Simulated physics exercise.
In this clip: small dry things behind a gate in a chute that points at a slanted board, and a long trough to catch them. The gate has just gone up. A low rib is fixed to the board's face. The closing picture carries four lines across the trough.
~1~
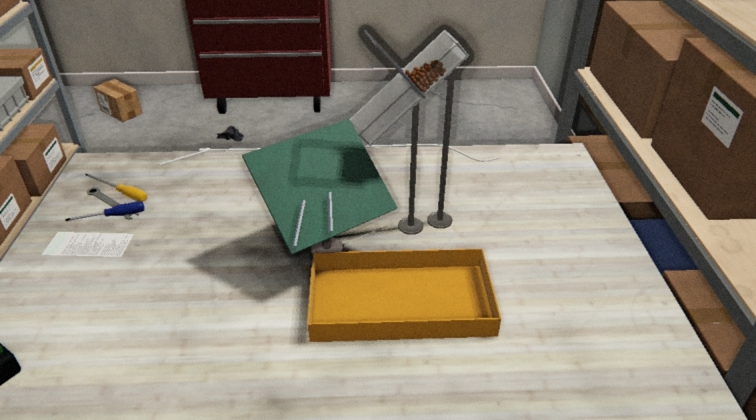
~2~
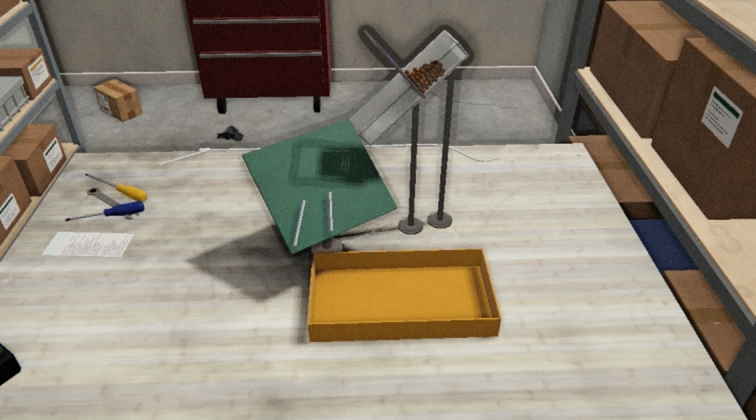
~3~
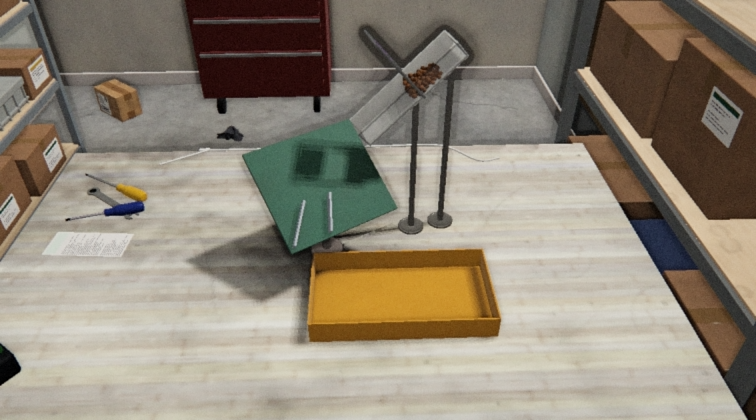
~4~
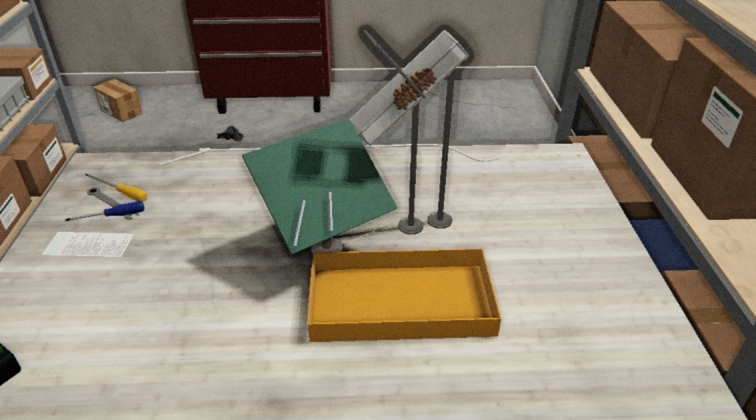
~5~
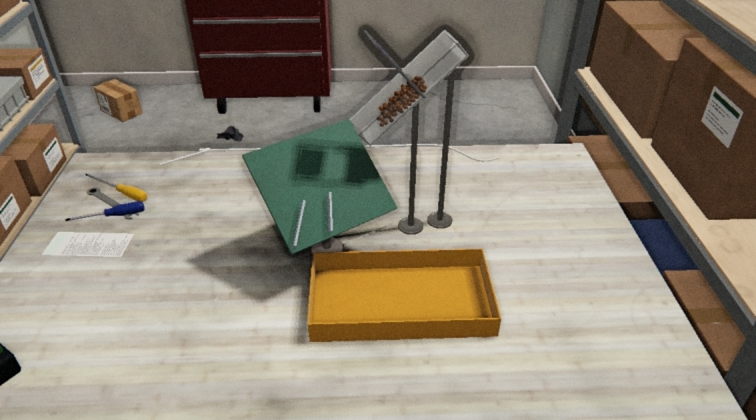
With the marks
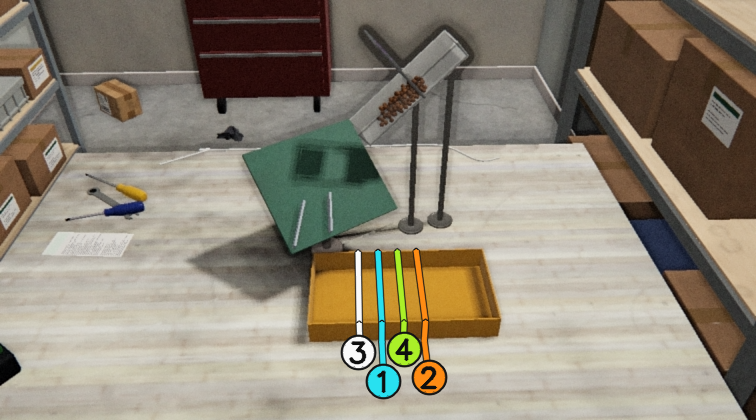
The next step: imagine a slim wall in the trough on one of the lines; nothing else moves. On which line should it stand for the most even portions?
3 is best.
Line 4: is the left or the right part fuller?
Left.
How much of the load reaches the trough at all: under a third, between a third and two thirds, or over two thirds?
It is over two thirds.
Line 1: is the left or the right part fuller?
The left side.
On the marked copy, line 1 crosses the front rim at (381, 322); line 2 crosses the front rim at (425, 320); line 3 crosses the front rim at (359, 322); line 4 crosses the front rim at (403, 321).
With 1, of what is caught, the bulk on the left of the divider, a small share on the right.
With 2, of what is caught, the whole lot on the left of the divider, none at all on the right.
With 3, of what is caught, close to two thirds on the left of the divider, close to a third on the right.
With 4, of what is caught, the whole lot on the left of the divider, none at all on the right.
